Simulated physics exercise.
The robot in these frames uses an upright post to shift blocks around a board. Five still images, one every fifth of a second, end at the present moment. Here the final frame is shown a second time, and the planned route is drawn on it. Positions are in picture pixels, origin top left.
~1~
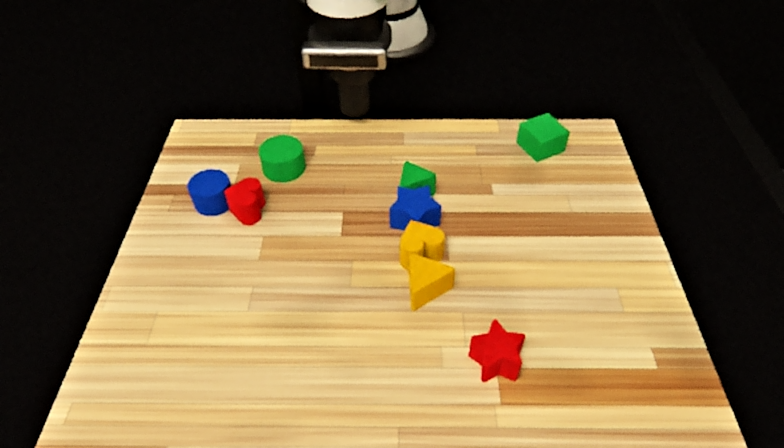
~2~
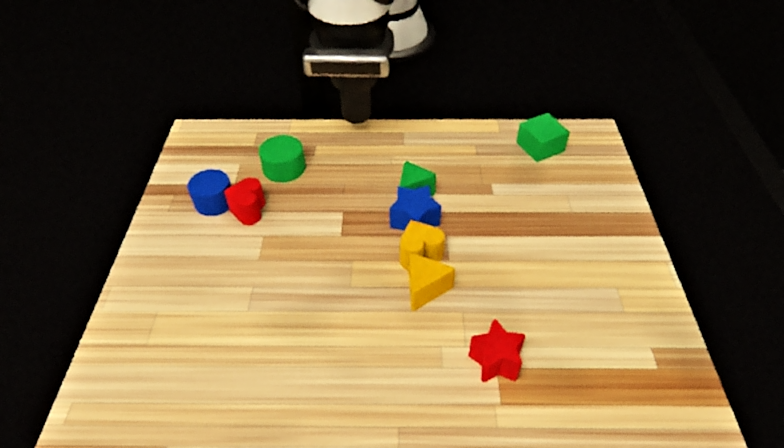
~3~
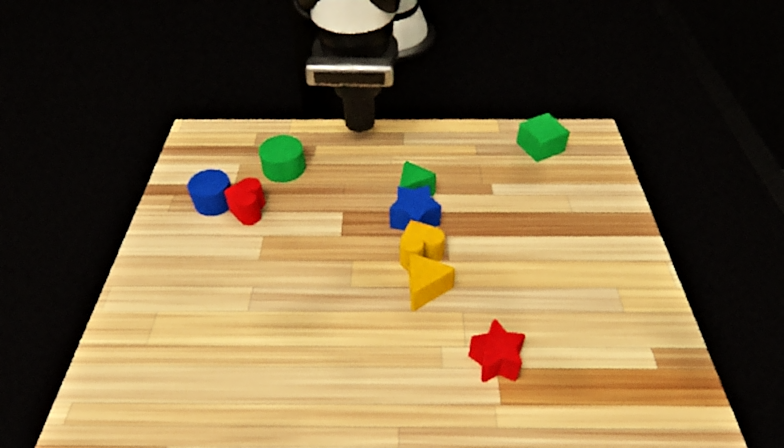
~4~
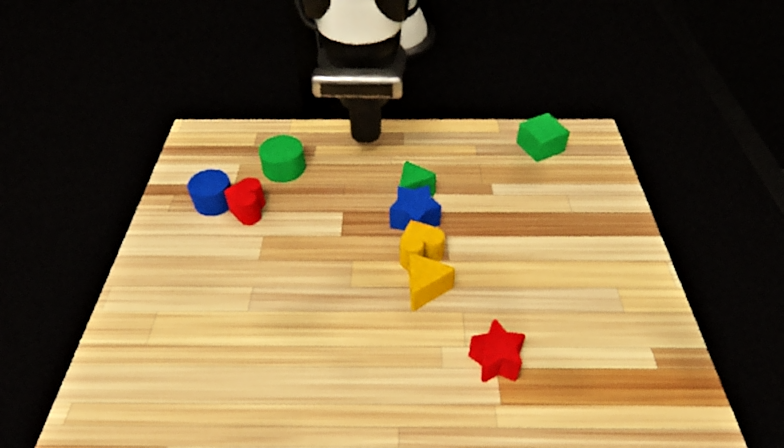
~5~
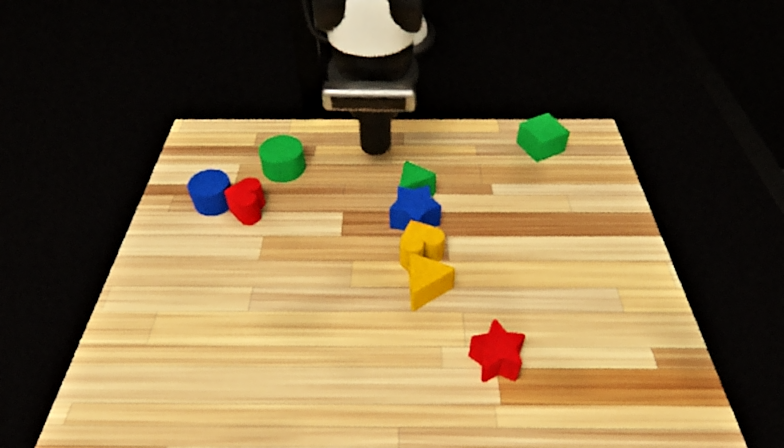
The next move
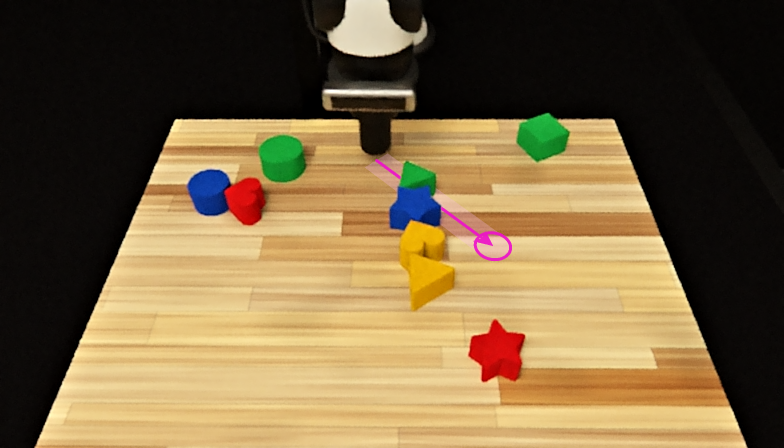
To begin with, the robot's dark post hangs at the far edge of a wooden board scattered with red, blue, green and yellow blocks. It then moves a short way toward the viewer and slightly right, nearing the green triangle, while every block stays still.
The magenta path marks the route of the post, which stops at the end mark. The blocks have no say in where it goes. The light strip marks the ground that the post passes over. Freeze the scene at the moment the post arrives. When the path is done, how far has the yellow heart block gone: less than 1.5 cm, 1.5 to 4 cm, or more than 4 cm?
It is going to finish 1.5 to 4 cm from where it is now.
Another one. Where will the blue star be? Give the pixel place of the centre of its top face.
At (453, 236).
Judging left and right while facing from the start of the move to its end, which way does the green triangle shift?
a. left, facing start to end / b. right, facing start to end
Correct choice: A.
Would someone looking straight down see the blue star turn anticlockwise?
No.
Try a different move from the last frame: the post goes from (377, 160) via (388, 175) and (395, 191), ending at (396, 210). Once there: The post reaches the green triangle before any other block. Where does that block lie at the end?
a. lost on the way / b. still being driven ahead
That would be a.
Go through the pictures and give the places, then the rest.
Post's lower end at (355, 109); green triangle at (414, 173); blue star at (415, 201); yellow heart block at (421, 236); yellow triangle at (426, 271), in the first frame.
Post at (357, 116); blocks still, in the second frame.
Post at (360, 125); blocks still, in the third frame.
Post at (366, 135); blocks still, in the fourth frame.
Post at (376, 147); green triangle at (414, 173); blue star at (415, 201); yellow heart block at (421, 236); yellow triangle at (426, 271), in the fifth frame.
Drawn move, from (377, 160) directly to (493, 246).
The first path, step by step. One third of the way, post at (412, 173); green triangle at (434, 181), turned 35° clockwise; blue star at (419, 202), turned 15° clockwise.
Two thirds of the way, post at (453, 202); green triangle at (483, 204); blue star at (435, 225), turned 75° clockwise; yellow heart block at (411, 248); yellow triangle at (426, 276), turned 25° anticlockwise.
At the end, post at (496, 232); green triangle at (528, 223), turned 25° anticlockwise; blue star at (453, 236), turned 120° clockwise; yellow heart block at (408, 250), turned 15° clockwise; yellow triangle at (426, 276), turned 25° anticlockwise.
